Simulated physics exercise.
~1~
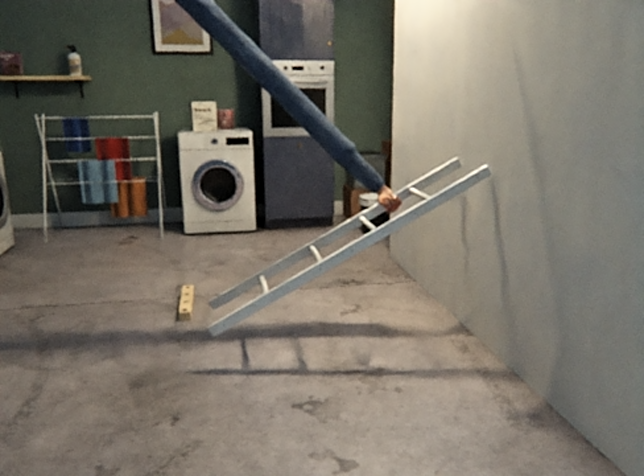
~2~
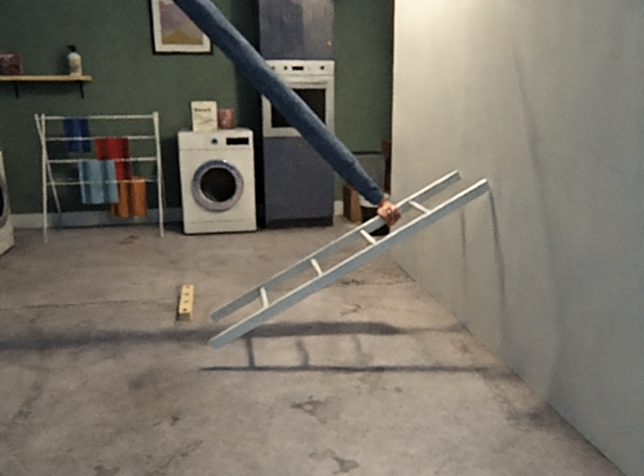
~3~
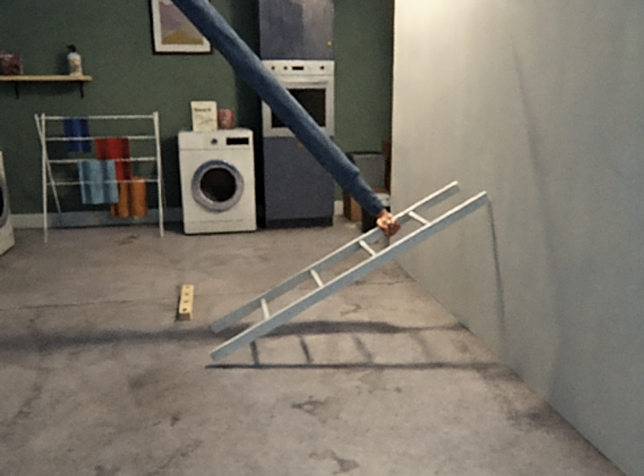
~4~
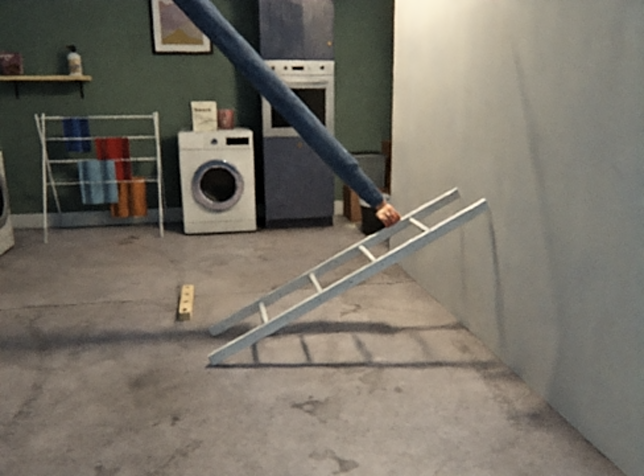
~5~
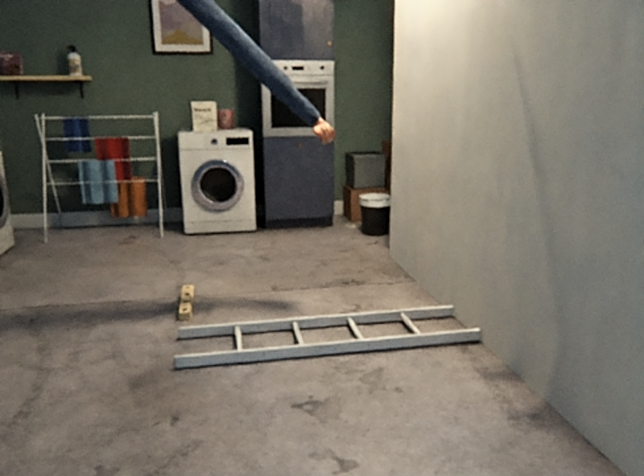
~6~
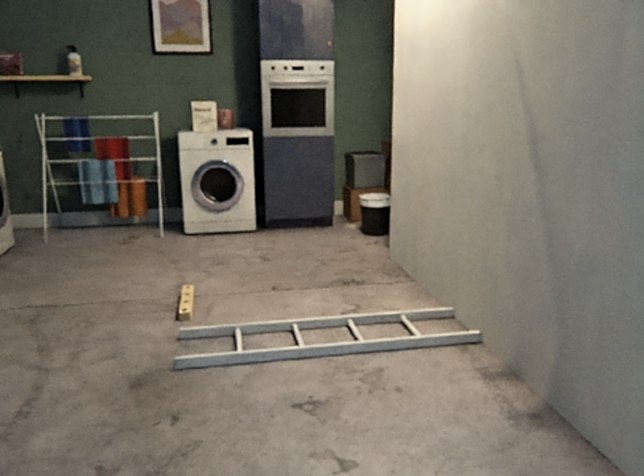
The clip opens on a room with a washing machine, an oven and a drying rack, where a long blue-sleeved arm holds a white, ladder-like gate at a slant beside the pale wall on the right. The hand lowers the gate until its left end meets the concrete floor and its upper end leans by the wall. The fingers let go and the arm draws back toward the upper left. The gate slides out to the left and drops flat. It ends lying still on the floor, near the small wooden strip, which stays put, with the arm gone.
